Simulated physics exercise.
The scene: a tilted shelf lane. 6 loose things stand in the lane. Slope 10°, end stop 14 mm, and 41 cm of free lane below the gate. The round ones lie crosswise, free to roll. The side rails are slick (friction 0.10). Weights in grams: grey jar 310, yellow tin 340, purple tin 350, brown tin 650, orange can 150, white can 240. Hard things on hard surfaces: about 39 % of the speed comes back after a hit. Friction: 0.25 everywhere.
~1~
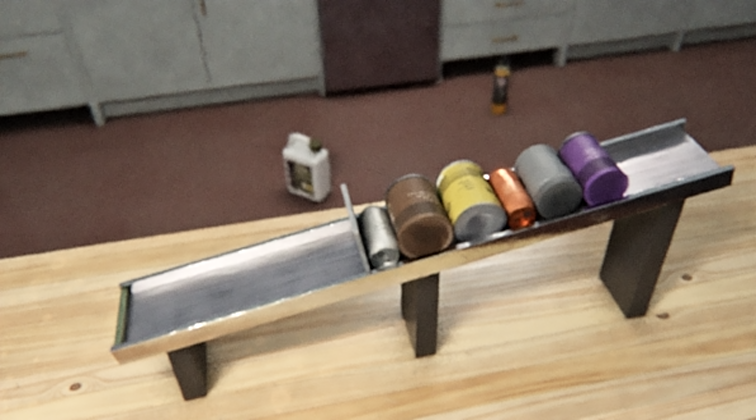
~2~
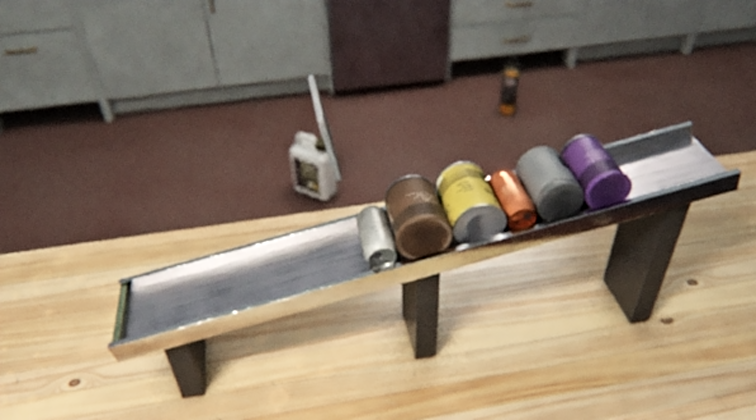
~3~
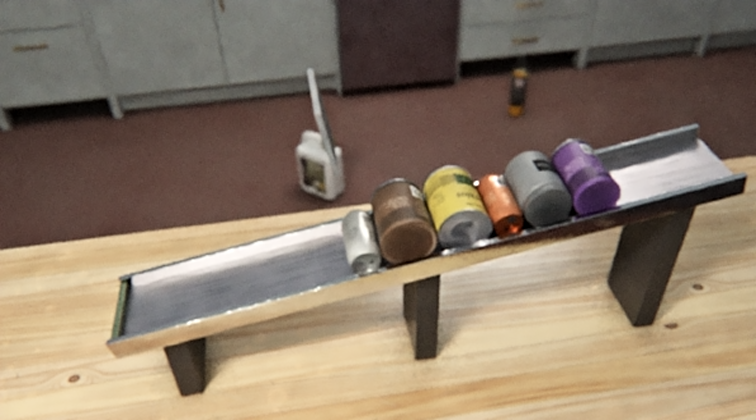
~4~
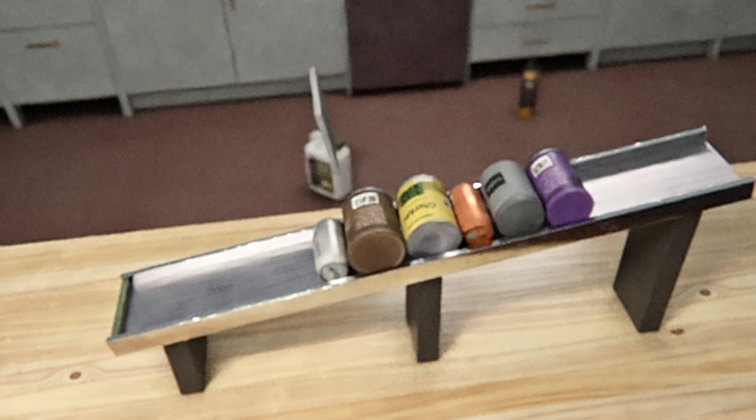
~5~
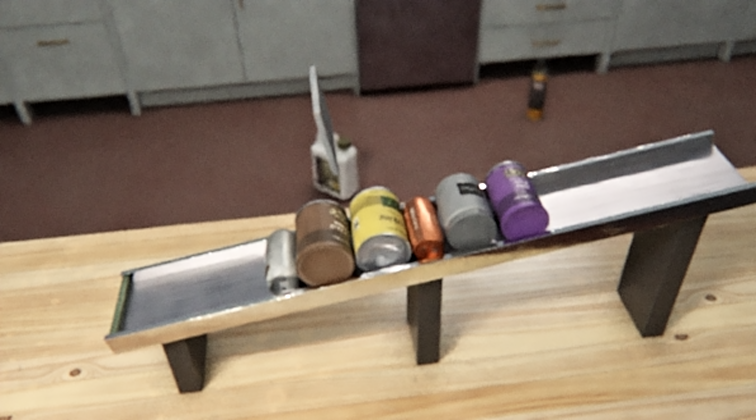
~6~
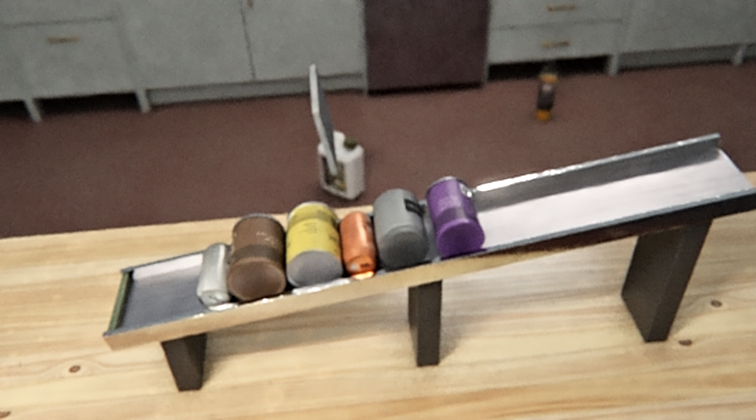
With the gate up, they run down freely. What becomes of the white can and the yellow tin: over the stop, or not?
The white can clears the end, the yellow tin clears the end.
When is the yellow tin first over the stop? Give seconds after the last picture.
Near 0.5 s.
Then, 0.50 s on from there, brown tin and white can now over the stop; yellow tin near (102, 288).
Then, 1.50 s on from there, yellow tin and orange can now over the stop; grey jar halted; purple tin halted.
In the end, over the stop, yellow tin, brown tin, orange can and white can; the other 2 in the lane.
